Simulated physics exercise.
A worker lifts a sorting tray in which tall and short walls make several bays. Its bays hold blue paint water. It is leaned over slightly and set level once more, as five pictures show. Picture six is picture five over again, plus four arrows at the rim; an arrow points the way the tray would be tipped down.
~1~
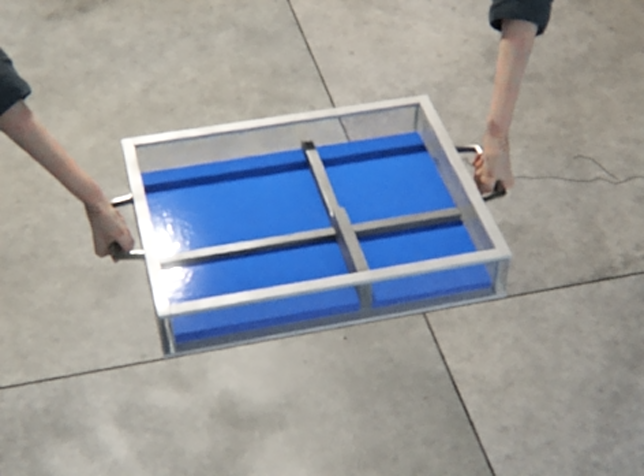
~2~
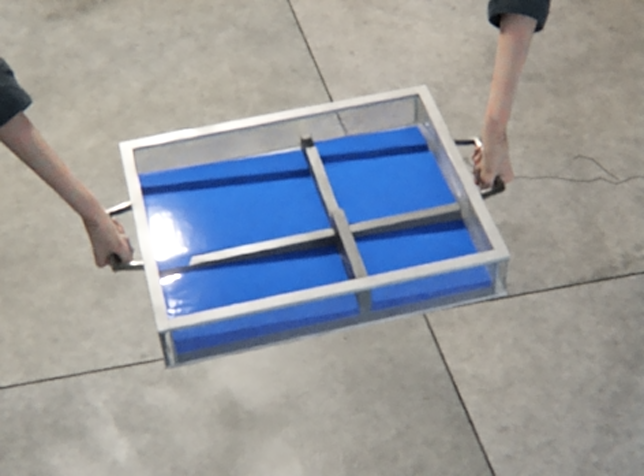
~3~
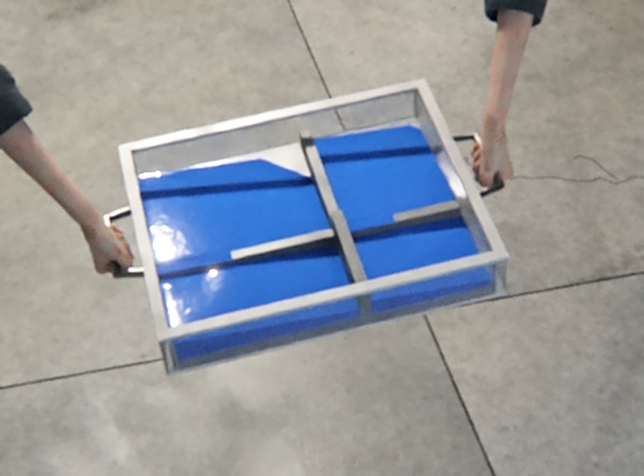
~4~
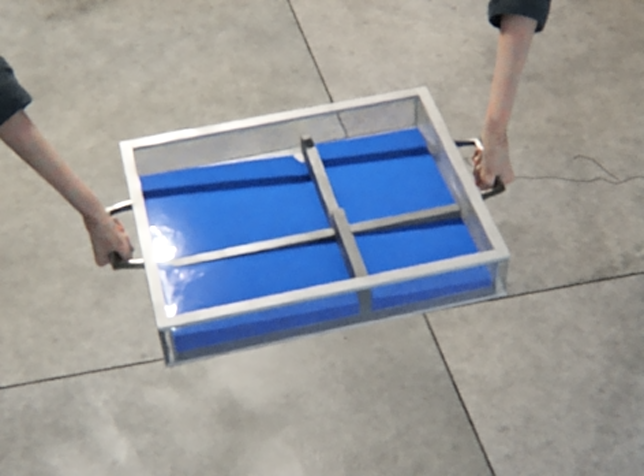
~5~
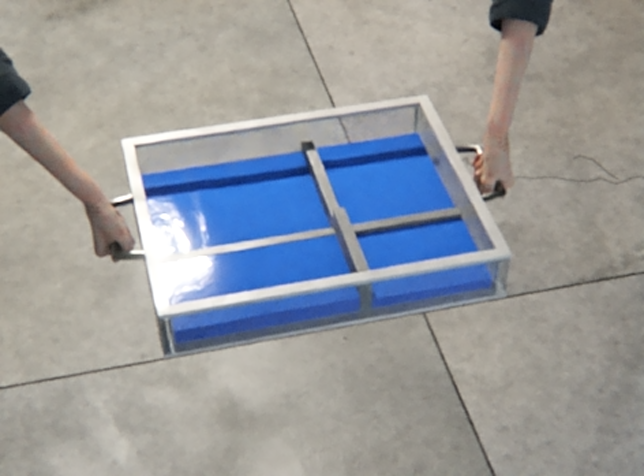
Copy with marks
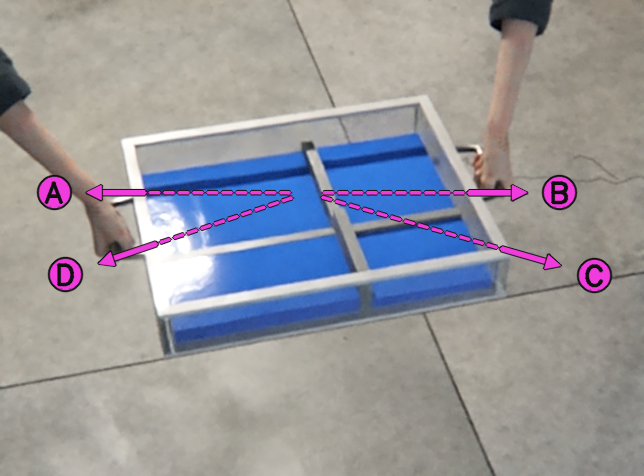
A pair of hands held a clear-sided tray of blue liquid by its handles, tilted it slightly down toward the front left so the liquid shifted over some inner walls, then leveled it again.
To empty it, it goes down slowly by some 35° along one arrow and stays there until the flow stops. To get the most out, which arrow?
C is best.
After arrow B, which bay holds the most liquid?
It is the front right one.
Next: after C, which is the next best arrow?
Arrow A.
On the marked copy, A ends at (92, 192); B ends at (521, 192); C ends at (555, 264); D ends at (104, 261).
With A, about 31 % stays in the tray, the largest part in the back left bay.
With B, about 39 % stays in the tray, the largest part in the front right bay.
With C, about 22 % stays in the tray, the largest part in the front right bay.
With D, about 39 % stays in the tray, the largest part in the front left bay.
